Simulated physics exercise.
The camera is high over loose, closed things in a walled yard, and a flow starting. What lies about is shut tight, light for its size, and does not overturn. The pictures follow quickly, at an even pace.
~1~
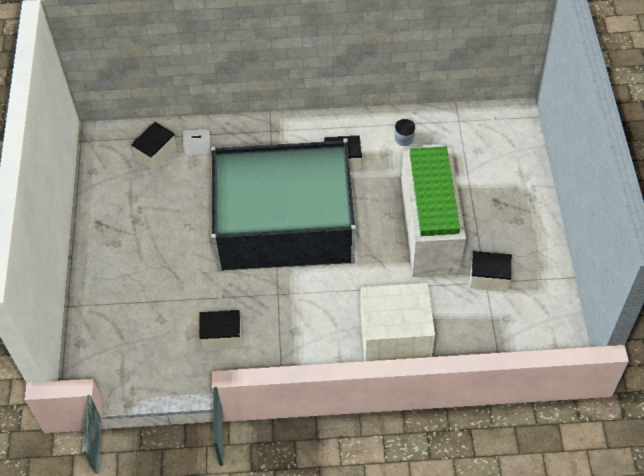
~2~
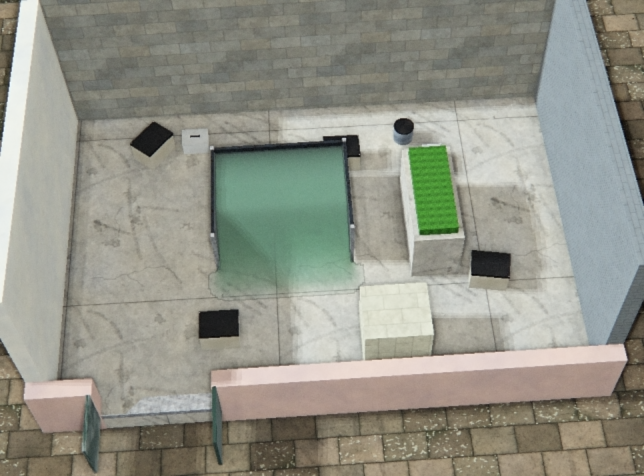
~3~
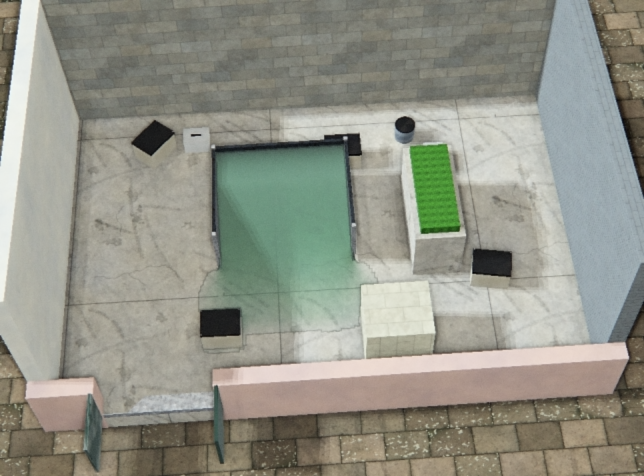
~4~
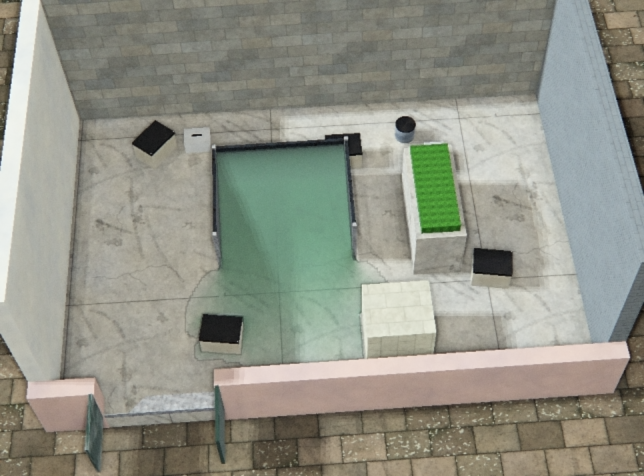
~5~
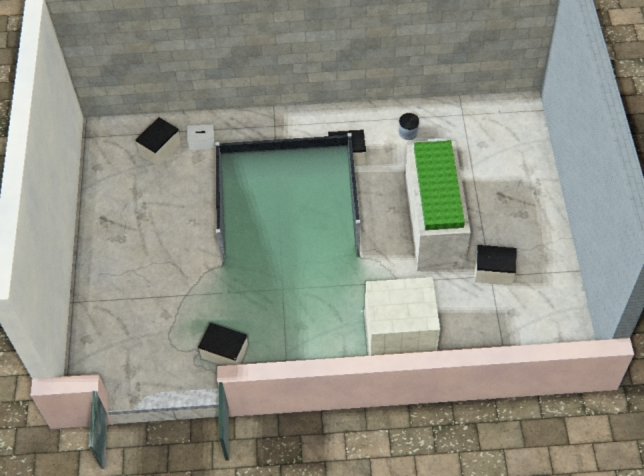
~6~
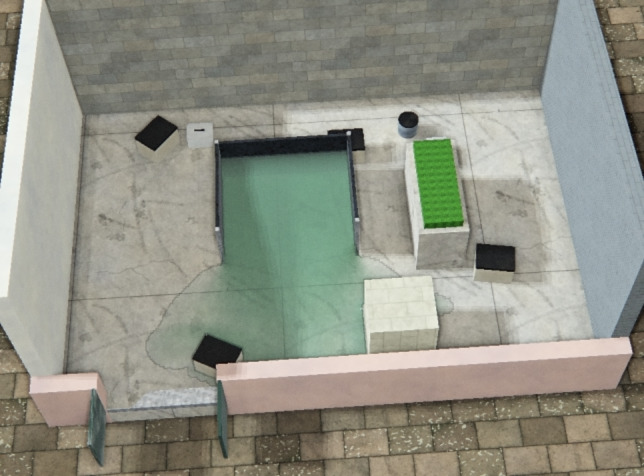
At first, green water sits in a dark-walled tank in a walled yard, with several boxes standing around it. The tank's near side opens and the water spreads across the floor toward the pink front wall. It reaches the black-topped box in front, which turns and shifts slightly, while the others stay put.
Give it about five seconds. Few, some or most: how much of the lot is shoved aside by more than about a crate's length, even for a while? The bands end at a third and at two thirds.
Share: Under a third.
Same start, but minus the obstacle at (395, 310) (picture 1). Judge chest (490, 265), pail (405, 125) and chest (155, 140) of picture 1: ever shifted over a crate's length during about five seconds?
One after the other: Pushed that far, less than that, no.
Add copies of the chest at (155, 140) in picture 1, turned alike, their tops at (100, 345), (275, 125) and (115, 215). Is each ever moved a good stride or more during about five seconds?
In that order: Swept aside, under that, moved that far.
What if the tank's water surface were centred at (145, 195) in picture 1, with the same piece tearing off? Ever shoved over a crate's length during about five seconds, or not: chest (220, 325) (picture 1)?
Verdict: Swept aside.
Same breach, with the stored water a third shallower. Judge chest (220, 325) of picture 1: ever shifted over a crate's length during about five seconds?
Answer: Moved that far.
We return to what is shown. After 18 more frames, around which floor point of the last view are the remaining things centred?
Close to (343, 165).
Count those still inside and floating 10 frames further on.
I count 0.
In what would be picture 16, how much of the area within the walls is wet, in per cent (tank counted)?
Roughly 45 per cent.
A moment on, 1 of 7 are well off their spots; 0 afloat.
Next, 1 of 7 are well off their spots; 0 afloat.
Later, 1 of 7 are well off their spots; 0 afloat.
In the end, 1 of 7 are well off their spots, and 1 have been at some point; 0 afloat.
